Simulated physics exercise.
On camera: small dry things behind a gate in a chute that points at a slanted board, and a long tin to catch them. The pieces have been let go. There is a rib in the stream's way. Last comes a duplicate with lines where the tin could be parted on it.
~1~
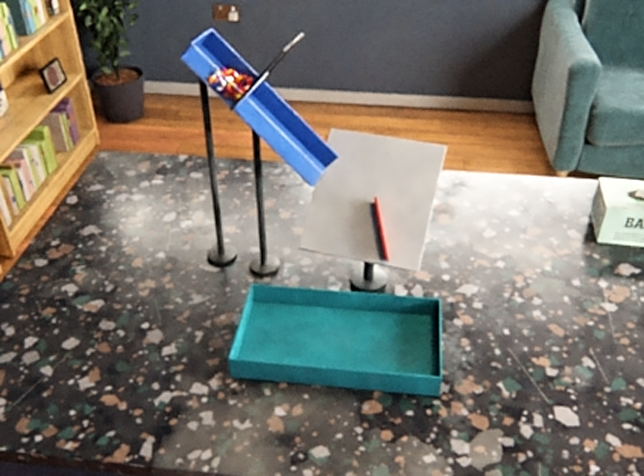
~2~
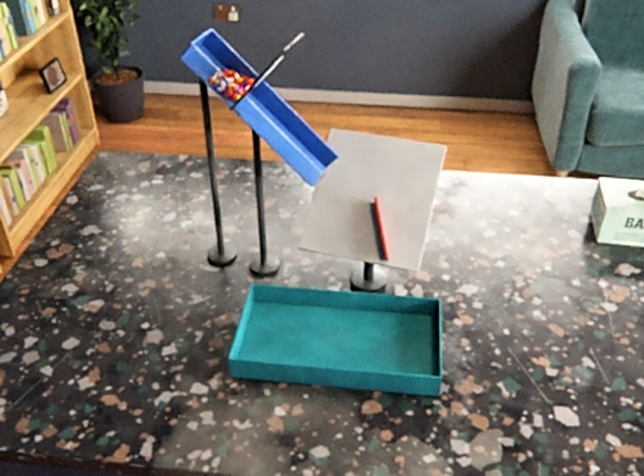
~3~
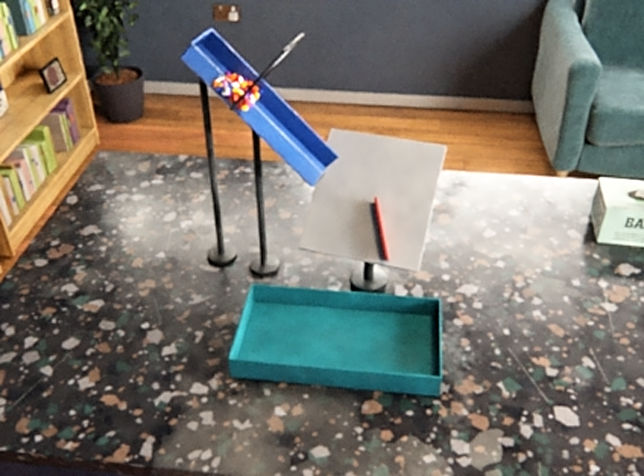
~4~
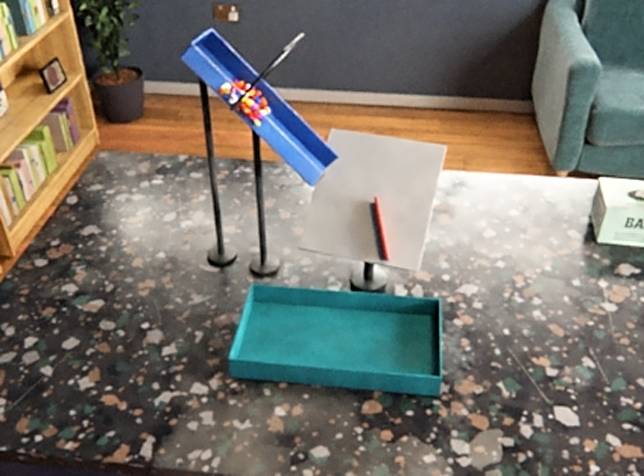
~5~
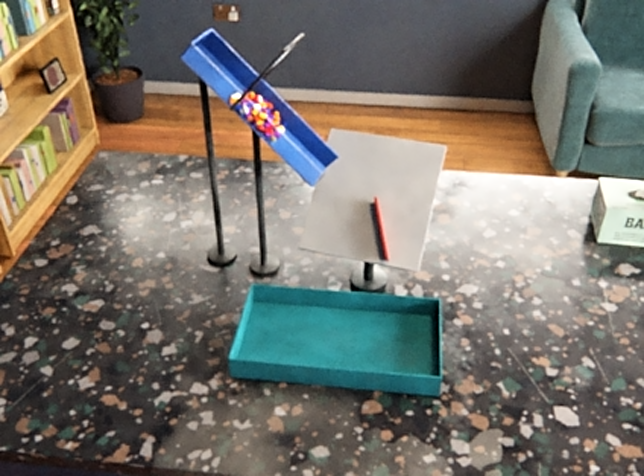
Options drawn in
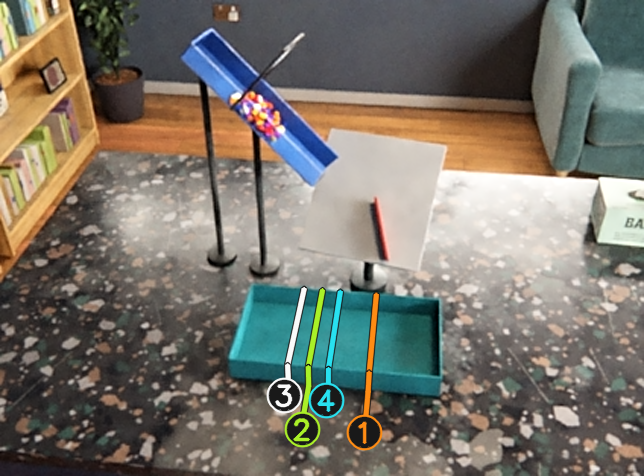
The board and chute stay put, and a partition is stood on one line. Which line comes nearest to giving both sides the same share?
The answer is line 1.
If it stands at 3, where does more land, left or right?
Right.
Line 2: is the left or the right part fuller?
Right.
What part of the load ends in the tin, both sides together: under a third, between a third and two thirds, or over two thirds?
Over two thirds.
On the marked copy, line 1 crosses the front rim at (369, 371); line 2 crosses the front rim at (308, 366); line 3 crosses the front rim at (287, 364); line 4 crosses the front rim at (328, 367).
If 1 is chosen, of what is caught, roughly half on the left of the divider, roughly half on the right.
If 2 is chosen, of what is caught, not one piece on the left of the divider, every piece on the right.
If 3 is chosen, of what is caught, not one piece on the left of the divider, every piece on the right.
If 4 is chosen, of what is caught, about a tenth on the left of the divider, almost all on the right.
